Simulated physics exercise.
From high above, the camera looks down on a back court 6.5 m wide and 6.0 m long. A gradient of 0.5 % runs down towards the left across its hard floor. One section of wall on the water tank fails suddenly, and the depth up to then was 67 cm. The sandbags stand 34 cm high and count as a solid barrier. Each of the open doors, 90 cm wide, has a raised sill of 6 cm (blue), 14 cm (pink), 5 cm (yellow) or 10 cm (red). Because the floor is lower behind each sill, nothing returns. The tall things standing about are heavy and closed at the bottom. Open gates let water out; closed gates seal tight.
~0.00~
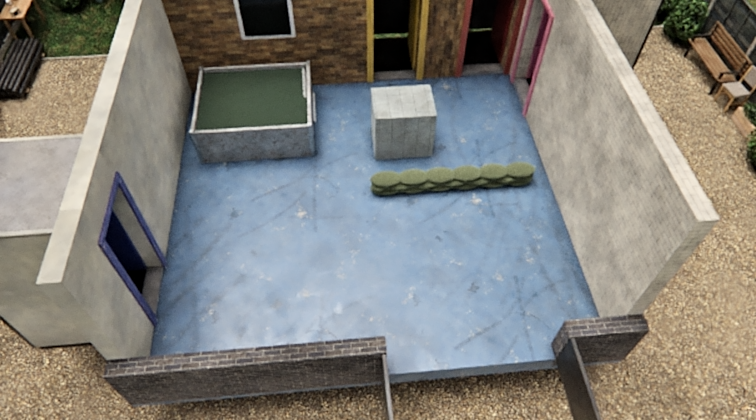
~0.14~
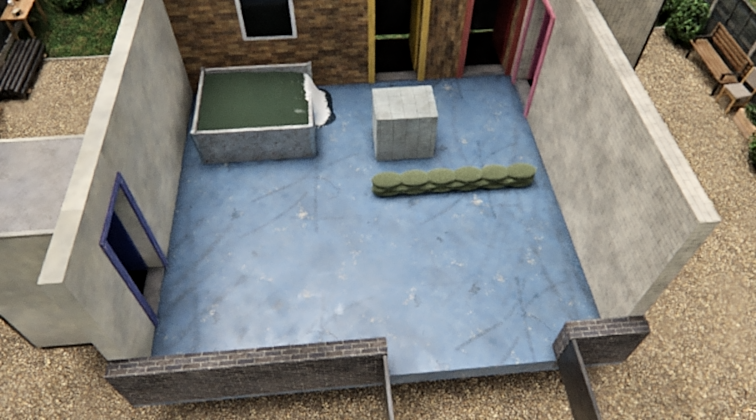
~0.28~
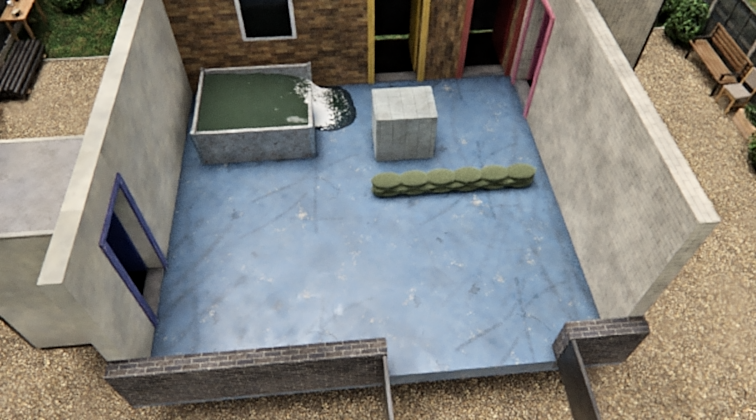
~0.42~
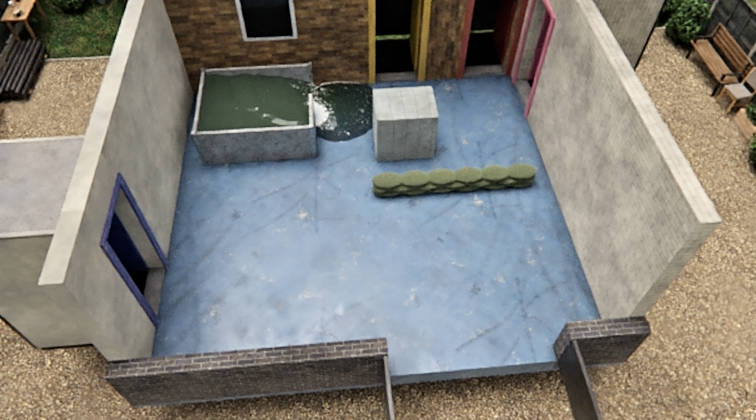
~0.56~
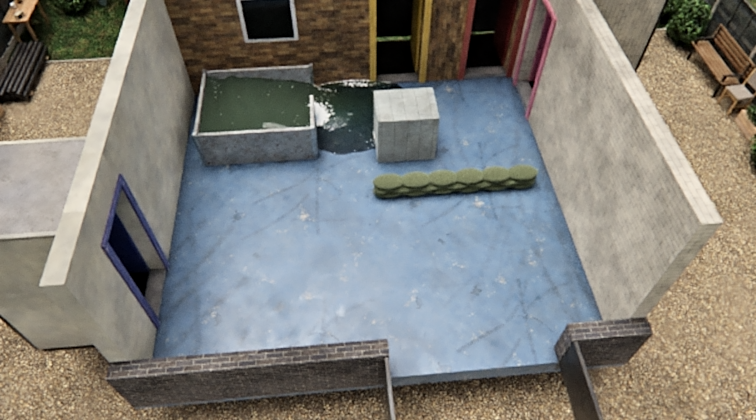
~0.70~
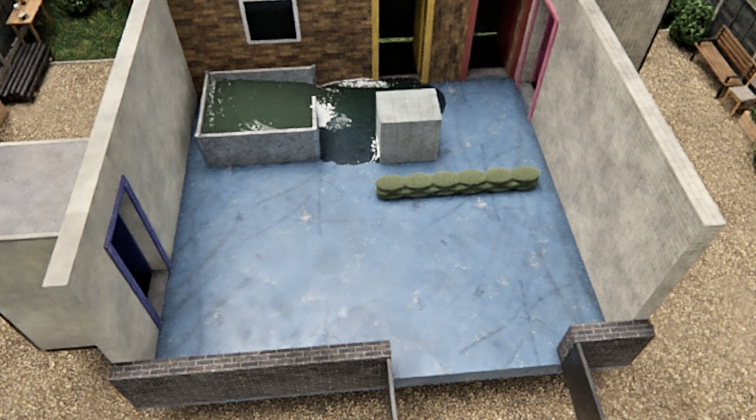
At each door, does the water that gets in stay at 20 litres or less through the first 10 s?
As I see it, at the blue door the limit will not be outstripped, at the pink door the limit will be outstripped, at the yellow door the limit will be outstripped, at the red door the limit will be outstripped.
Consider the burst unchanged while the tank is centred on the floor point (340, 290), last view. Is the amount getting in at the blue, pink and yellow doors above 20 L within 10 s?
Lab note: Blue door limit not exceeded; pink door limit not exceeded; yellow door limit not exceeded.
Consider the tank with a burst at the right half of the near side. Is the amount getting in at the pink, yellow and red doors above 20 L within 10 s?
For pink, too little; for yellow, too little; for red, too little.
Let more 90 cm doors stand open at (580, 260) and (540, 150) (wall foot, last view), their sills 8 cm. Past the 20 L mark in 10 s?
Result in order - not enough, then more than that.
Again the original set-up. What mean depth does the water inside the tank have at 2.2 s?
About 38 centimetres on average.
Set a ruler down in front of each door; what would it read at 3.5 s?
Blue 0 cm, pink 26 cm, yellow 9 cm, red 16 cm.
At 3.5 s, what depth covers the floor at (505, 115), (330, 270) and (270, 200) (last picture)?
Approximately 16, 1 and 0 centimetres, going through them in turn.
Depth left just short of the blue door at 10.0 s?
Looks like about 4.0 cm at that spot.
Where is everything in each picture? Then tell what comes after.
In the first frame, the water tank at (254, 99) is whole and still, 67 cm deep.
In the second frame, water pours out at (310, 99) and has run 0.5 m, to (316, 91); typically 9 cm deep outside, 67 cm at the water tank's back.
In the third frame, the front is at (348, 122), 0.8 m from the gap at (310, 101); 0.8 m2 of floor is under water; 67 cm left at the back of the water tank.
In the fourth frame, water pours out at (311, 102) and has run 1.4 m, to a hidden place; typically 8 cm deep outside, 67 cm at the water tank's back.
In the fifth frame, the front is at a hidden place, 2.0 m from the gap at (312, 103); 2.7 m2 of floor is under water; 66 cm left at the back of the water tank.
In the sixth frame, the front is at a hidden place, 2.5 m from the gap at (314, 104); 3.7 m2 of floor is under water; 59 cm left at the back of the water tank.
After 1.4 s water covers 20 % of the floor and is deepest (35 cm) near (323, 108); blue door not reached, pink door 14 cm at the sill, 0 L in, yellow door 13 cm at the sill, 11 L in, red door 7 cm at the sill, 0 L in.
After 2.2 s water covers 25 % of the floor and is deepest (36 cm) near (523, 108); blue door not reached, pink door 36 cm at the sill, 53 L in, yellow door 12 cm at the sill, 32 L in, red door 14 cm at the sill, 4 L in.
After 3.5 s water covers 35 % of the floor and is deepest (27 cm) near (523, 108); blue door not reached, pink door 26 cm at the sill, 189 L in, yellow door 9 cm at the sill, 53 L in, red door 16 cm at the sill, 35 L in.
After 6.0 s water covers 55 % of the floor and is deepest (18 cm) near (528, 176); blue door not reached, pink door 16 cm at the sill, 243 L in, yellow door 6 cm at the sill, 67 L in, red door 16 cm at the sill, 98 L in.
After 10.0 s water covers 75 % of the floor and is deepest (12 cm) near (499, 178); blue door 4 cm at the sill, 0 L in, pink door 9 cm at the sill, 245 L in, yellow door 9 cm at the sill, 78 L in, red door 9 cm at the sill, 121 L in.
